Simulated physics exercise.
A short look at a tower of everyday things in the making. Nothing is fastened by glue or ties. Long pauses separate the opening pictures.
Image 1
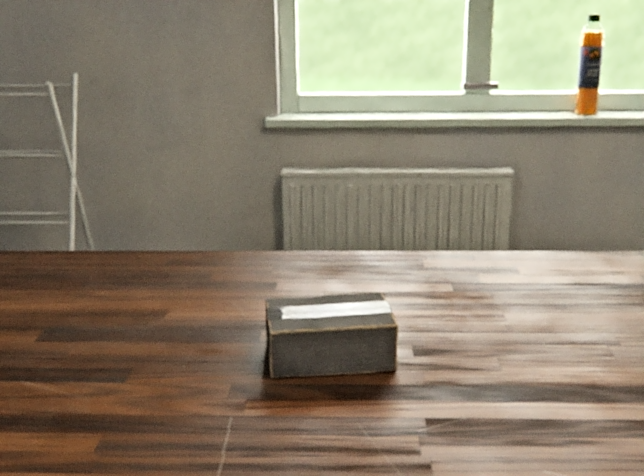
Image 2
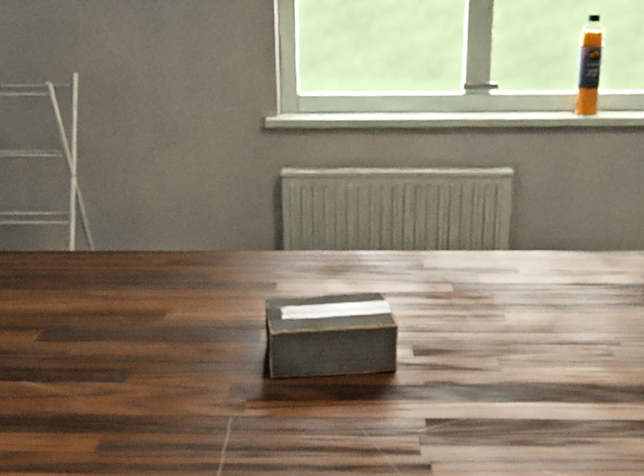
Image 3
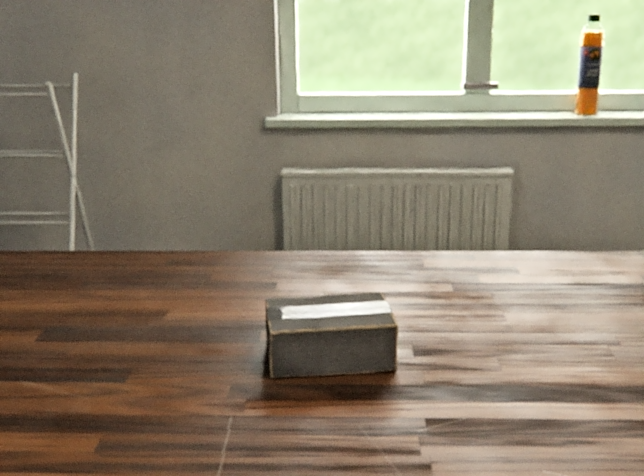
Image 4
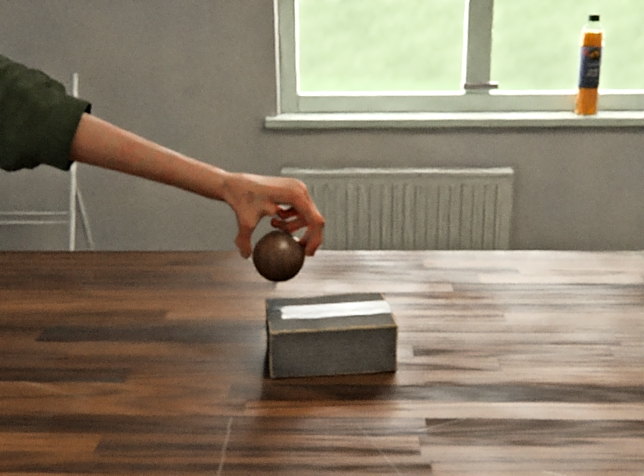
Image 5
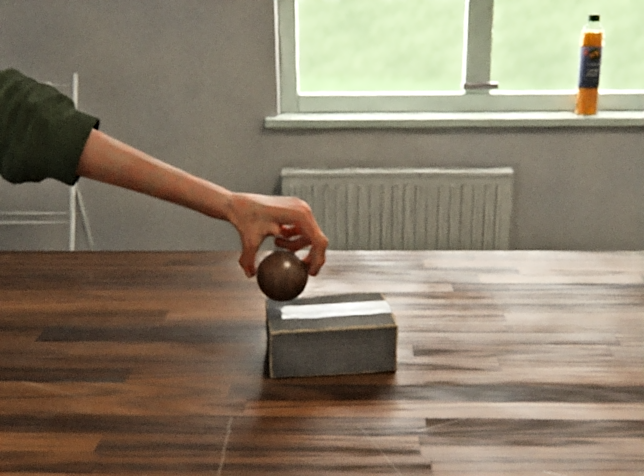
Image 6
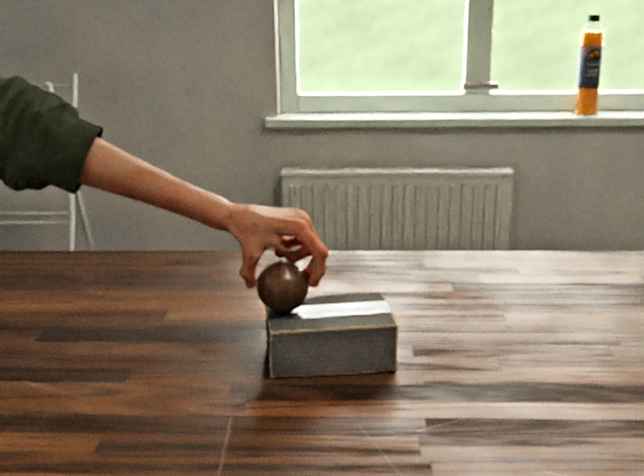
The clip shows a grey box sitting alone on a wooden surface, then a hand reaching in from the left with a round brown object and lowering it onto the left part of the box's top, still holding it.
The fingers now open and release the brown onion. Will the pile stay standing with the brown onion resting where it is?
Yes: It stands.
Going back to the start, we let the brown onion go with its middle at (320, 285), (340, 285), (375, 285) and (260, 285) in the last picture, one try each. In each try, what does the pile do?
The pile does not fall in the first case, does not fall in the second, does not fall in the third and goes down in the fourth.
Then, 0.30 s past the last view, nothing moves.
Then, 0.70 s past the last view, brown onion resting near (283, 287).
Finally, both still in place. Final places as the last picture's camera would see them, brown onion near (283, 287). The pile keeps its balance.
